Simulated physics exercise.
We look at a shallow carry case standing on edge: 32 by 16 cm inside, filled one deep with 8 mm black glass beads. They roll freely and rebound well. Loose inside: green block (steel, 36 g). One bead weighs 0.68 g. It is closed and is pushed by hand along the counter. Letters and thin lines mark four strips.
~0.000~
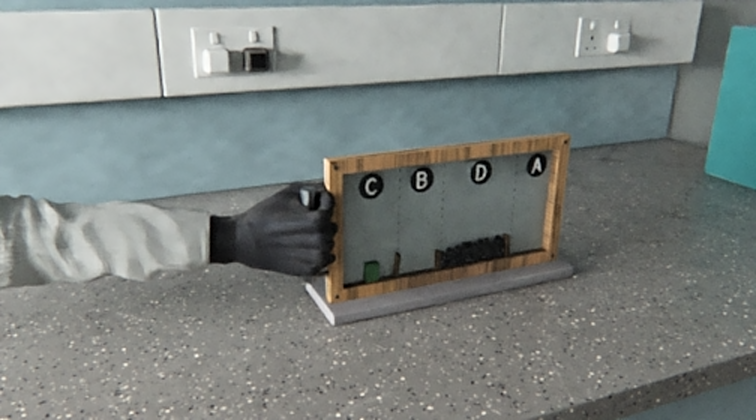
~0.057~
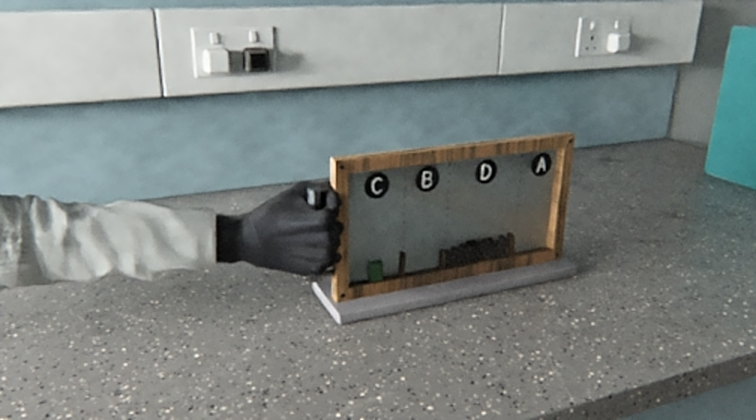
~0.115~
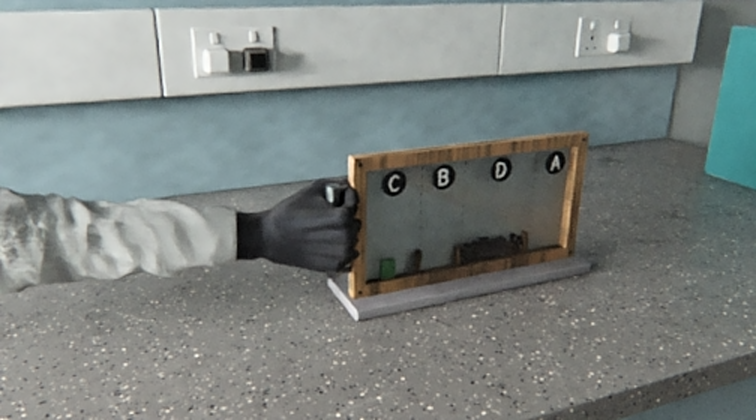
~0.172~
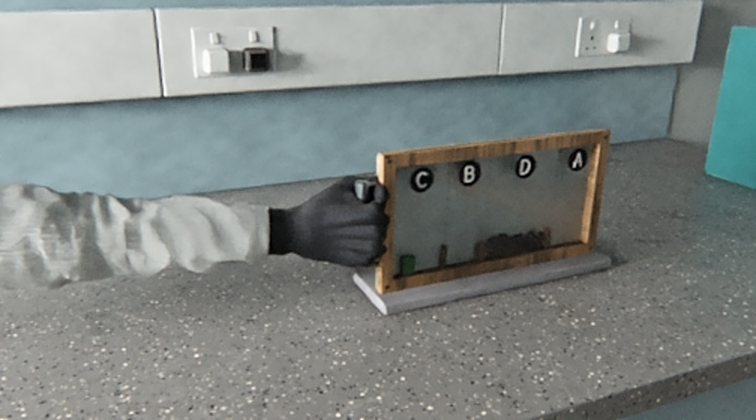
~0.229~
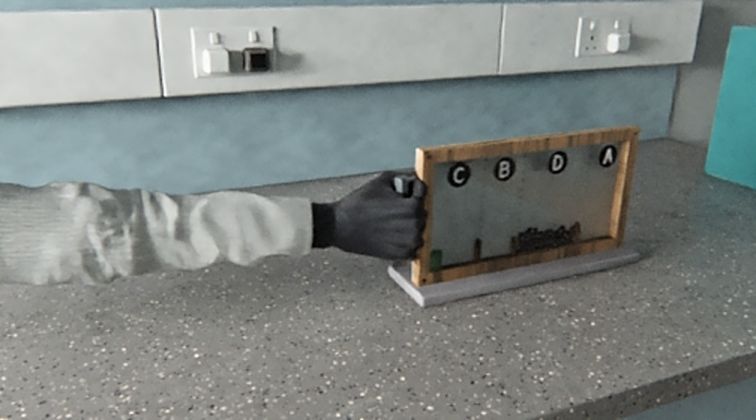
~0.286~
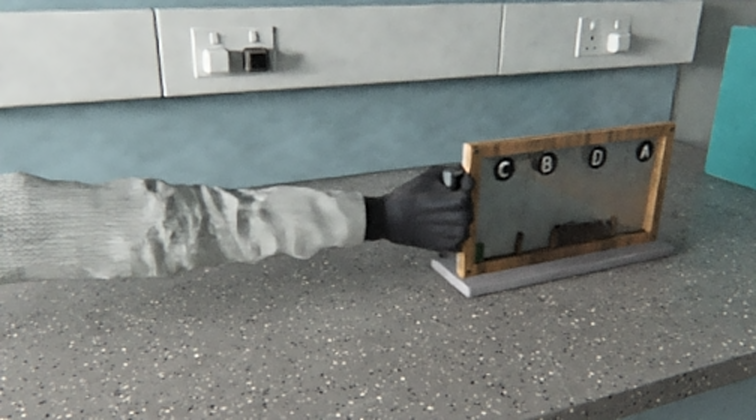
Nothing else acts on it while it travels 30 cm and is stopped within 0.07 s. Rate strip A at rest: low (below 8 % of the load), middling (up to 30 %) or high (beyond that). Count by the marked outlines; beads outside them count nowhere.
Strip A: Middling.
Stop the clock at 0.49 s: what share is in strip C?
Some 0 per cent.
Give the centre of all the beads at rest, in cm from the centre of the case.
About 6 cm right and 7 cm below.
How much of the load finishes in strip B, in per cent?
Roughly 0 per cent.
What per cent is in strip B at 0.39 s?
Roughly 0 per cent.
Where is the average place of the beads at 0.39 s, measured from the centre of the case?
About 5 cm right and 6 cm below.
After 0.39 s, it is 30 cm to the right; the beads' middle is 5 cm right of and 6 cm below the centre; D 100 %.
After 0.49 s, it is 30 cm to the right; the beads' middle is 6 cm right of and 6 cm below the centre; A 15 %, D 85 %.
After 0.64 s, it is 30 cm to the right; the beads' middle is 6 cm right of and 7 cm below the centre; A 20 %, D 80 %.
Settled by 1.2 s, it is 30 cm to the right; A 20 %, B 0 %, C 0 %, D 80 %.
